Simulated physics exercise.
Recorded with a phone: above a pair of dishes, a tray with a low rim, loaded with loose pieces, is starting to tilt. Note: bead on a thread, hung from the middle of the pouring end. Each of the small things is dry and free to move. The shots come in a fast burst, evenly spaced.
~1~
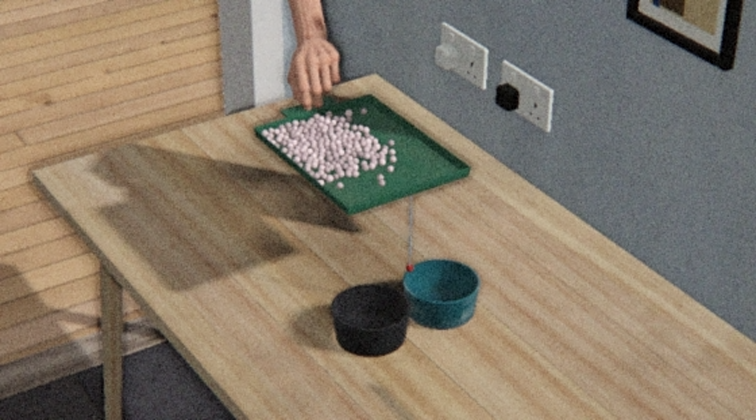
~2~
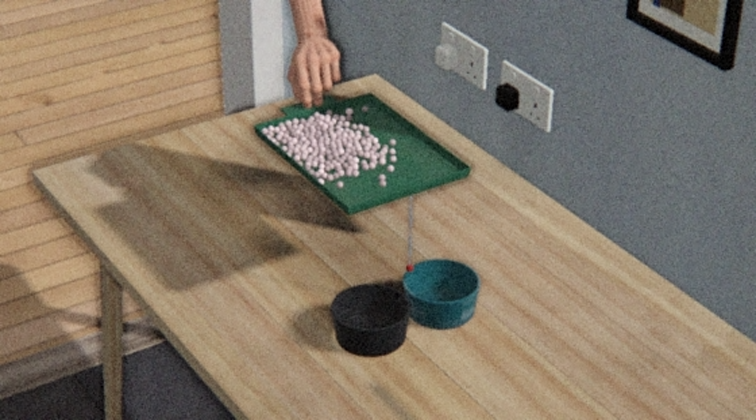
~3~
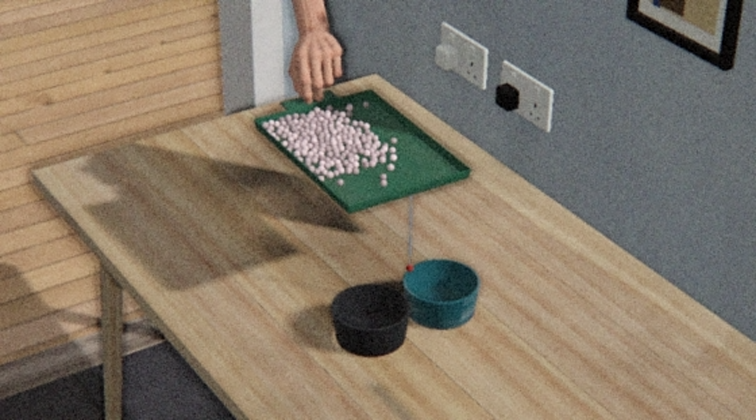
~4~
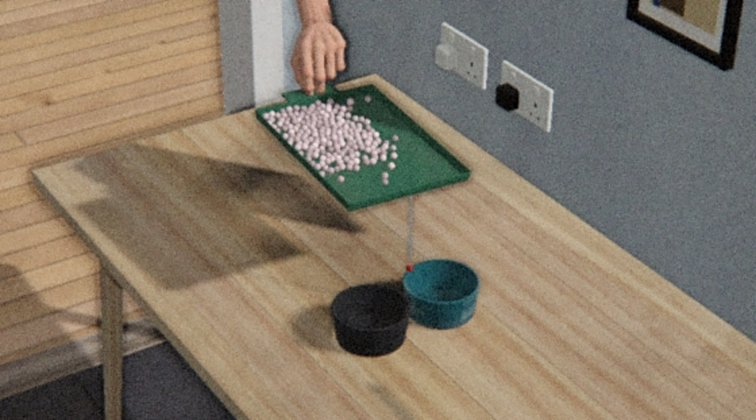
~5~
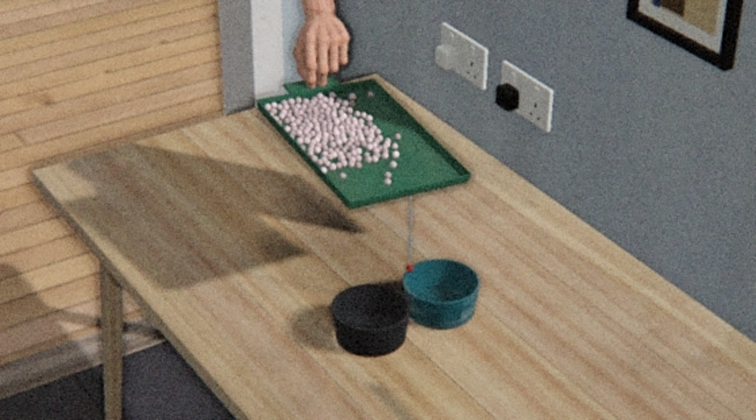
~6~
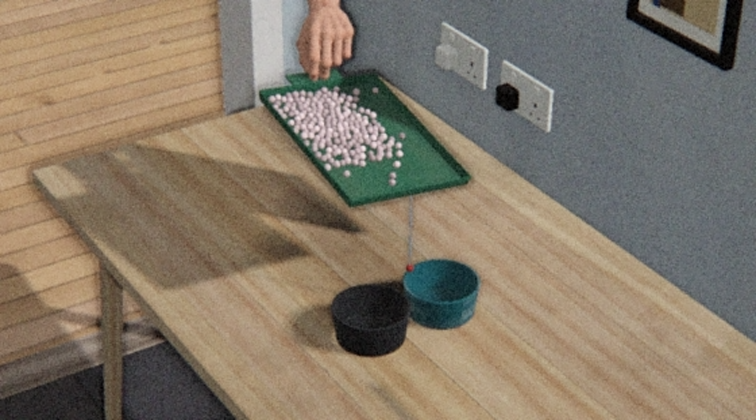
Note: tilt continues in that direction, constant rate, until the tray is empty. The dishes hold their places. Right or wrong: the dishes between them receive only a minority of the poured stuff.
Right, they get under half.
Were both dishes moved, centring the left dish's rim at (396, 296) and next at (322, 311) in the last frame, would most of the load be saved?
At place one in excess of half; at place two not up to half.
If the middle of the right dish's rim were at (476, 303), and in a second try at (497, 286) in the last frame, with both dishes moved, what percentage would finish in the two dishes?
Roughly 0 per cent, then roughly 10 per cent.
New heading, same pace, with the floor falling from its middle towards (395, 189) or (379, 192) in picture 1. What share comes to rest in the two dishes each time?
Shares: About 80 in a hundred, then about 90 in a hundred.
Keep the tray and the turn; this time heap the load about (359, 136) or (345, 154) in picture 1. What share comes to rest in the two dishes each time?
Roughly 20 and 20 percent, in that order.
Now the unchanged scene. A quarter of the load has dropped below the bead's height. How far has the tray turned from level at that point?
My estimate is some 55 degrees.
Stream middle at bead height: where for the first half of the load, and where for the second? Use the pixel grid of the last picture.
Around (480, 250) first; around (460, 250) second.
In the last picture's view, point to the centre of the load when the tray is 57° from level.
In the last view the centre sits at roughly (449, 185).
Soon after the last picture, tray tipped steeply; about two thirds on the tray; a small part in the right dish; about a quarter outside both; a small part in the air.
A little later, tray tipped right over; a small part on the tray; about a quarter in the right dish; about two thirds outside both; a small part in the air.
Later still, tray tipped past a quarter turn; about a quarter in the right dish; most outside both.
By the end, tray tipped past a quarter turn; none in the left dish; about a quarter in the right dish; most outside both.
